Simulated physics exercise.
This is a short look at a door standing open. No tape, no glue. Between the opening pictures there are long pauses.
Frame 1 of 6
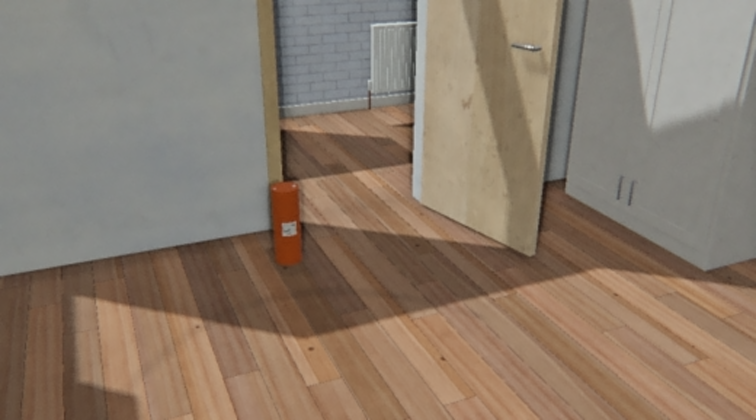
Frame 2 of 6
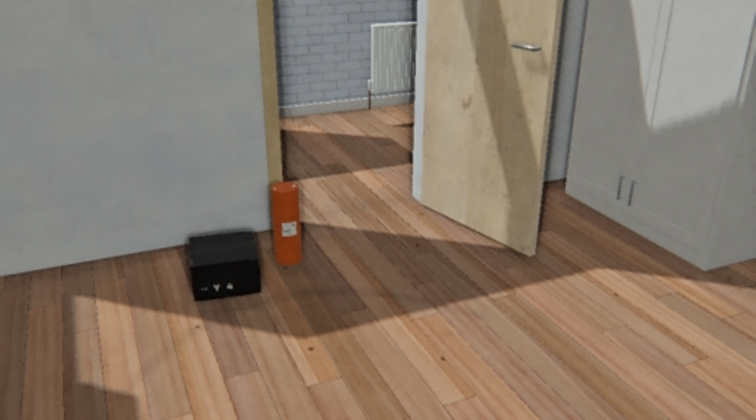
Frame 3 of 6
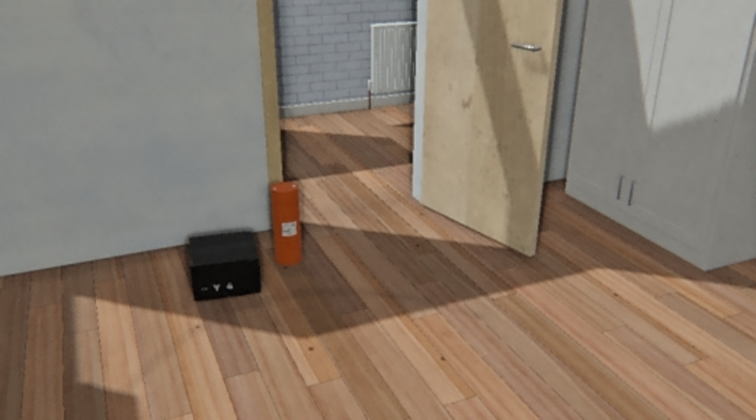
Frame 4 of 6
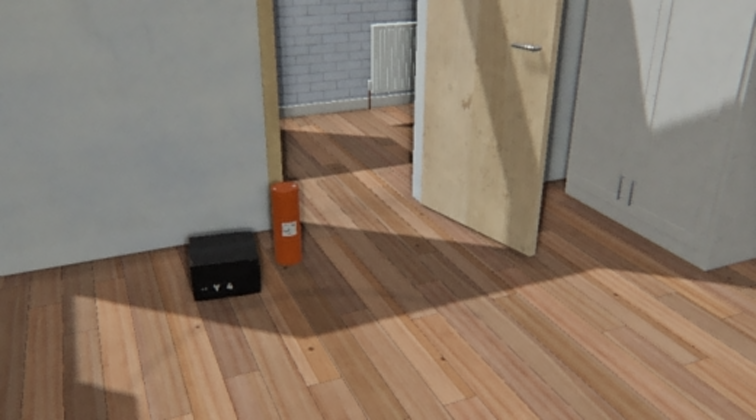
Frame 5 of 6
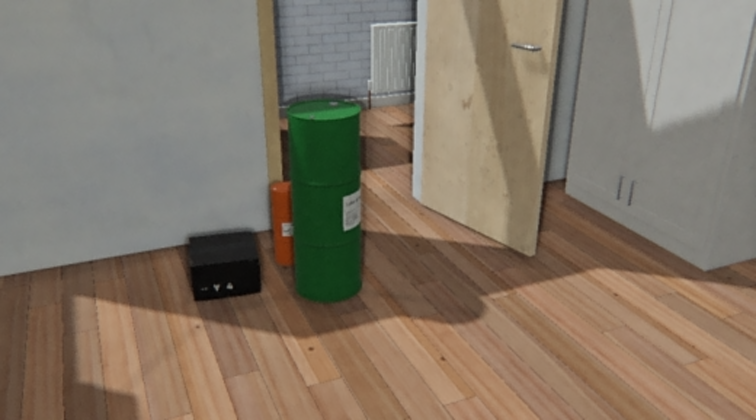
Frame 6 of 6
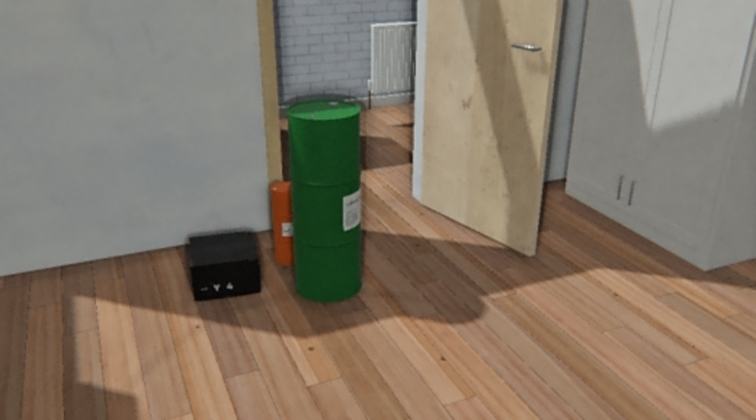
Nothing is seen moving, as the door stands wide open and still beside an orange canister on the wooden floor. A black box then appears to the left of the canister, and later a green drum appears just to its right, partly covering it, while the door stays open.
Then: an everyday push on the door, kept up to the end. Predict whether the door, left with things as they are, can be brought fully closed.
Prediction: It closes fully.
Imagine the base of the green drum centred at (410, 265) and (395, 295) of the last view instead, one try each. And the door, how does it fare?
Well, the first time the door halts partway, and the second time it completes its swing.
Then, 1.00 s after the last picture, open by 68°.
Then, 1.60 s after the last picture, open by 32°.
At rest, open by 0°; all 3 in place. Seen from the same camera at the end, green drum near (326, 202).
